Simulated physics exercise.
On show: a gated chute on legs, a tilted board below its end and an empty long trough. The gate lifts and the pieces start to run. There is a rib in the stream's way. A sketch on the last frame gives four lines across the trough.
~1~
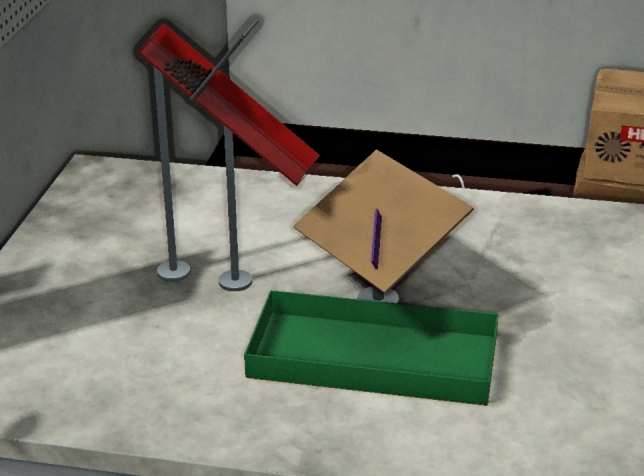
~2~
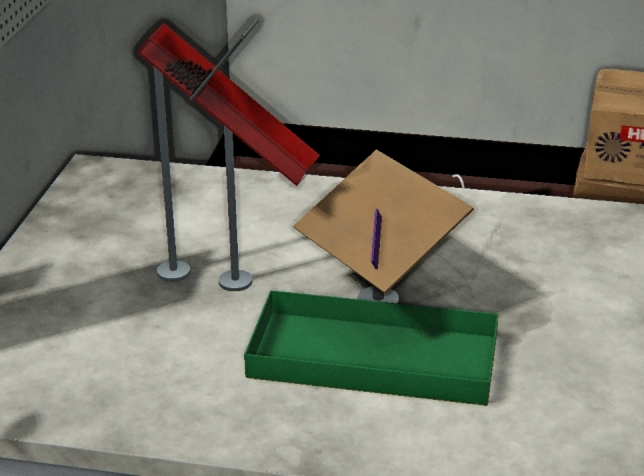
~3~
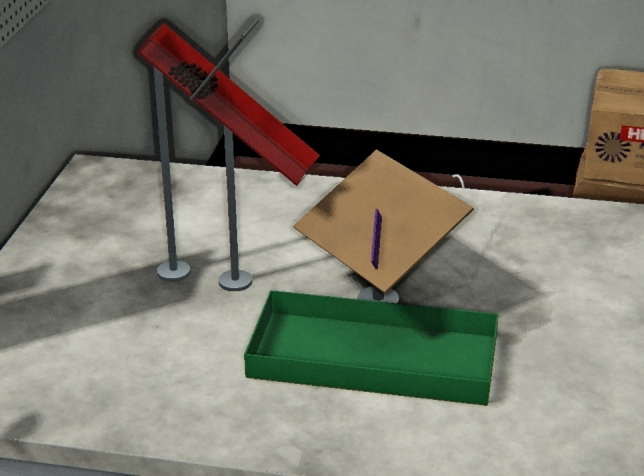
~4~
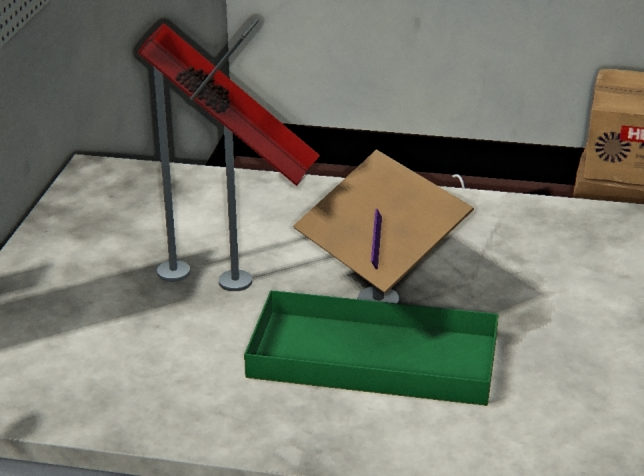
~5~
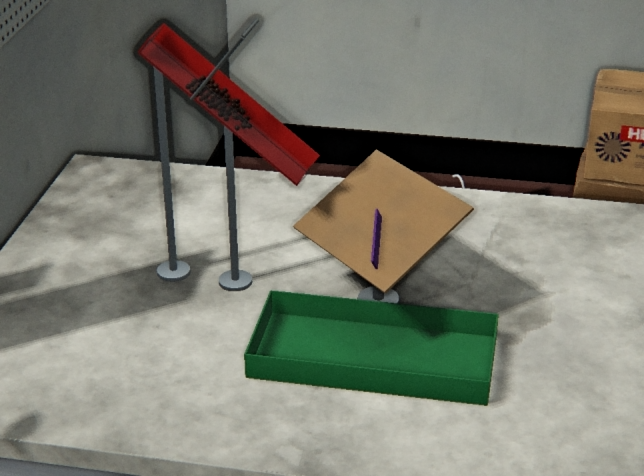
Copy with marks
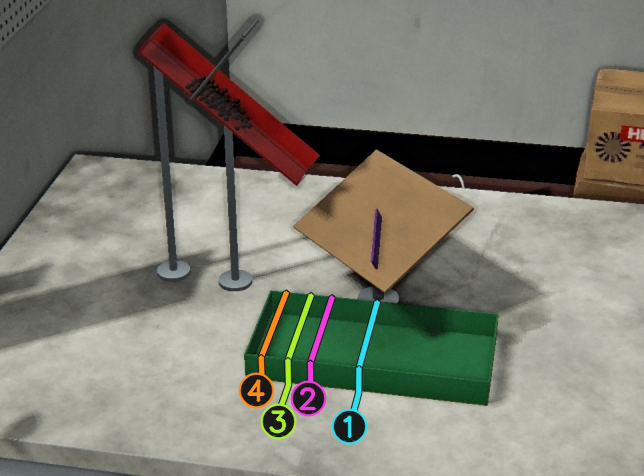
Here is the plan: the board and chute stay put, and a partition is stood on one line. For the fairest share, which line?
I would pick line 2.
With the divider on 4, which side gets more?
The right side.
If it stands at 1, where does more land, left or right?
More lands on the left.
On the marked copy, line 1 crosses the front rim at (359, 367); line 2 crosses the front rim at (310, 362); line 3 crosses the front rim at (288, 359); line 4 crosses the front rim at (261, 356).
With 1, of what is caught, most on the left of the divider, a small part on the right.
With 2, of what is caught, about a third on the left of the divider, about two thirds on the right.
With 3, of what is caught, a small part on the left of the divider, most on the right.
With 4, of what is caught, a small part on the left of the divider, nearly all on the right.
